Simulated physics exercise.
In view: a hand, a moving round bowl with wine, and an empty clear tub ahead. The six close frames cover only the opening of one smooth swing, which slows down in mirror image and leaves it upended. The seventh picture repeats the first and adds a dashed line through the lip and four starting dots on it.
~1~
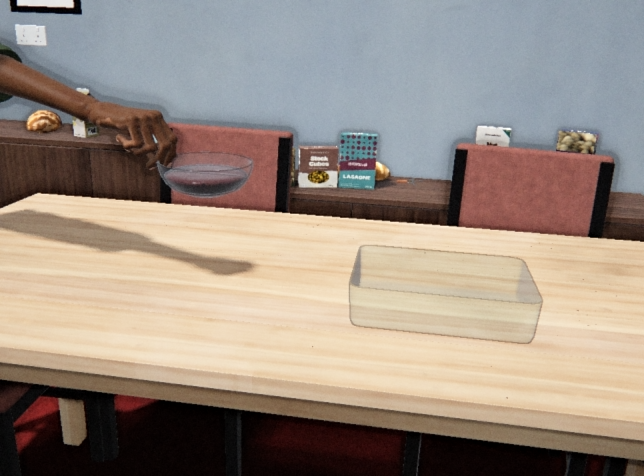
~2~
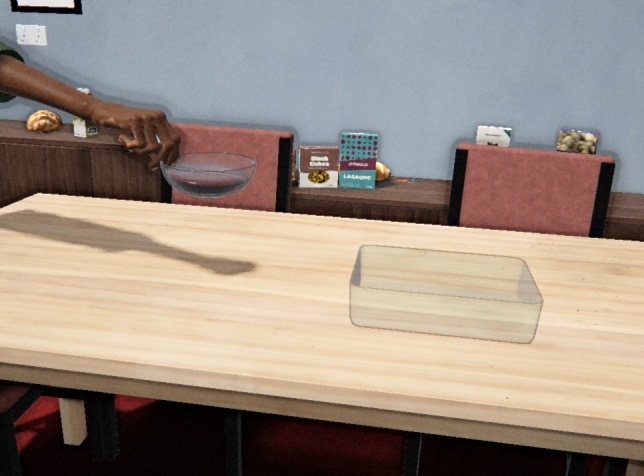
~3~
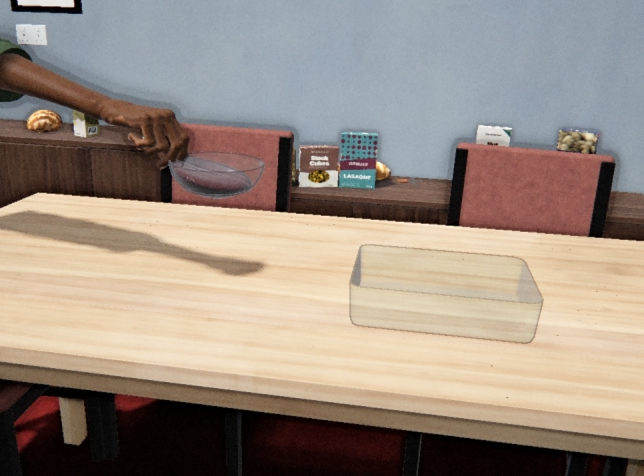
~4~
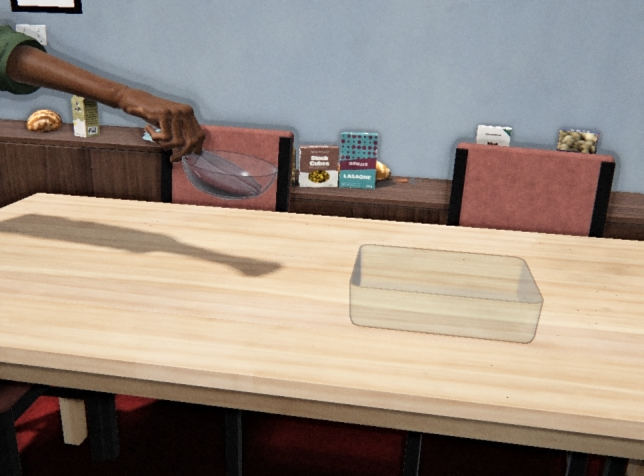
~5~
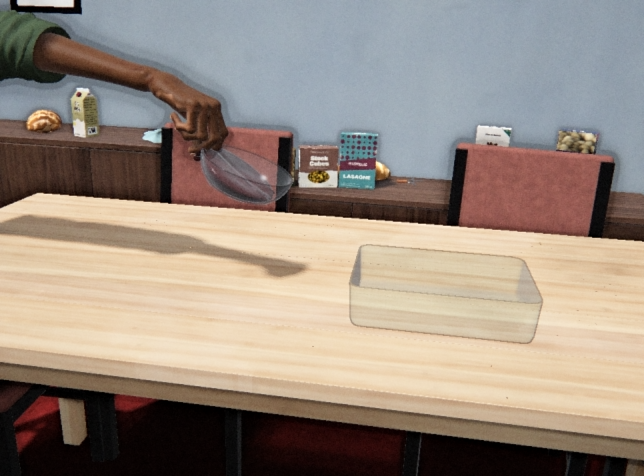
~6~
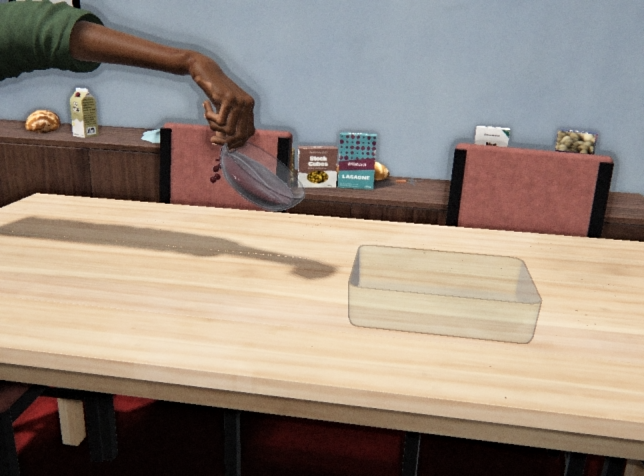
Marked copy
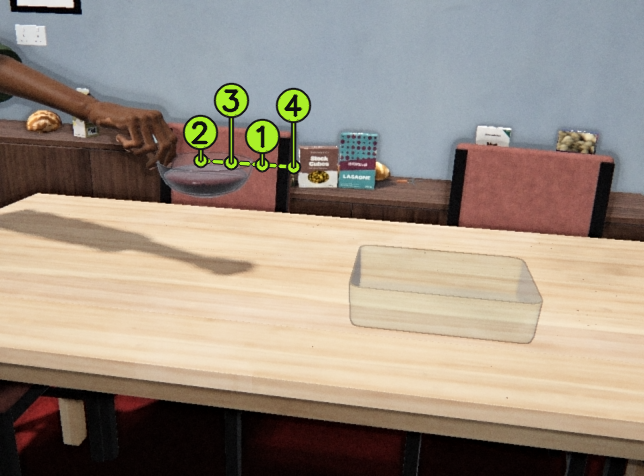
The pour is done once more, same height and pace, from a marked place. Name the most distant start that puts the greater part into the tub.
The answer is place 3.
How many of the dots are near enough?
Three of them.
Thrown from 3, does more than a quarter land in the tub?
Yes, clearly.
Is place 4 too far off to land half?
No.
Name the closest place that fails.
2.
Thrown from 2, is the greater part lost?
Yes, that goes wrong.
On the marked copy, 1 at (262, 164); 2 at (200, 160); 3 at (231, 162); 4 at (293, 167).
For place 1, about 81 % lands in the tub, 5 % falls short and 15 % goes beside or beyond.
For place 2, about 20 % lands in the tub, 74 % falls short and 6 % goes beside or beyond.
For place 3, about 70 % lands in the tub, 18 % falls short and 12 % goes beside or beyond.
For place 4, about 72 % lands in the tub, 4 % falls short and 25 % goes beside or beyond.
